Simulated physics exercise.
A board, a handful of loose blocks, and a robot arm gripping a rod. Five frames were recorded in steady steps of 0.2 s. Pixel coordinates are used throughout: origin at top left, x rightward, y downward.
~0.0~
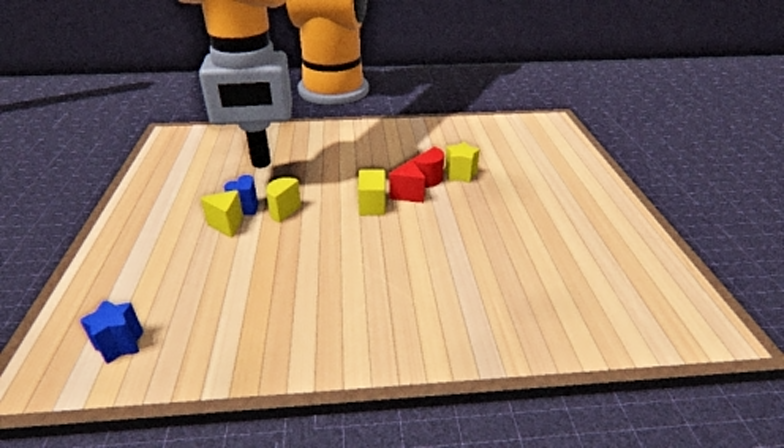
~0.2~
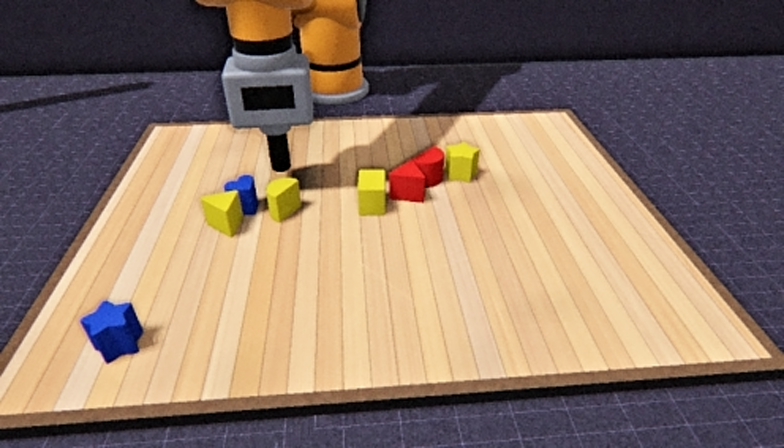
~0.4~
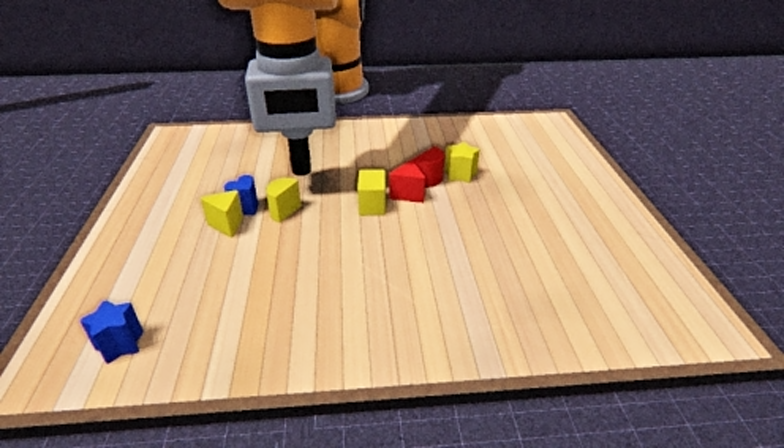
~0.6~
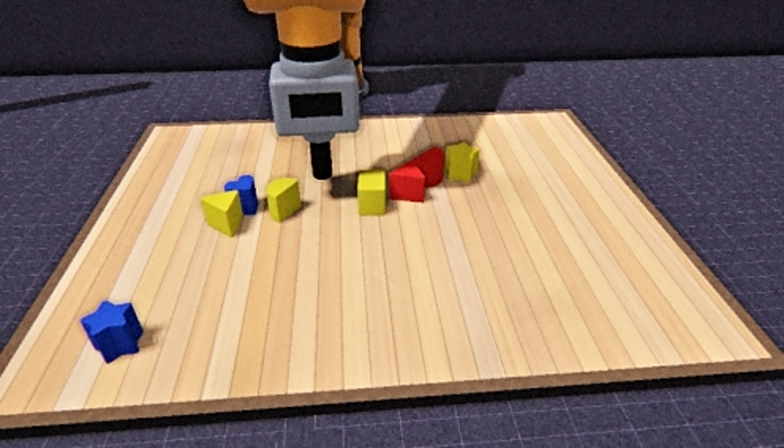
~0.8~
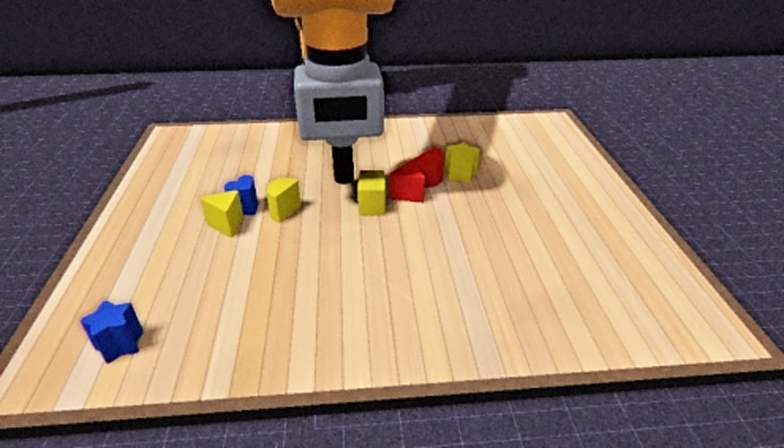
A robot arm holding a dark rod slid steadily to the right across the back of a wooden board, passing behind a yellow block, while the scattered yellow, red and blue blocks stayed still.
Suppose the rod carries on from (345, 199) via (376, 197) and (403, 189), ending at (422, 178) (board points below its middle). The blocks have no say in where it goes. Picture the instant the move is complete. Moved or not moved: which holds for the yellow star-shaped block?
It is moved off its spot.
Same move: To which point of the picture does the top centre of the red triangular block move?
About (428, 171).
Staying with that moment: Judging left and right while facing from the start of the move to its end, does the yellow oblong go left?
I believe not.
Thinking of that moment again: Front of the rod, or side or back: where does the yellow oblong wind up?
I think the rod loses the yellow oblong somewhere along the way.
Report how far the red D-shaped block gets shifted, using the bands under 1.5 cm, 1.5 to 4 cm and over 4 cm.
It moves a fair bit, 1.5 to 4 cm.
One third of the way, rod (376, 178); yellow oblong (390, 181), turned 55° clockwise; red triangular block (420, 173), turned 55° anticlockwise.
Two thirds of the way, rod (403, 170); yellow oblong (393, 181), turned 65° clockwise; red triangular block (425, 173), turned 40° anticlockwise.
At the end, rod (423, 159); yellow oblong (393, 181), turned 65° clockwise; red triangular block (428, 171), turned 15° anticlockwise; red D-shaped block (448, 148), turned 20° clockwise; yellow star-shaped block (475, 148), turned 20° clockwise.
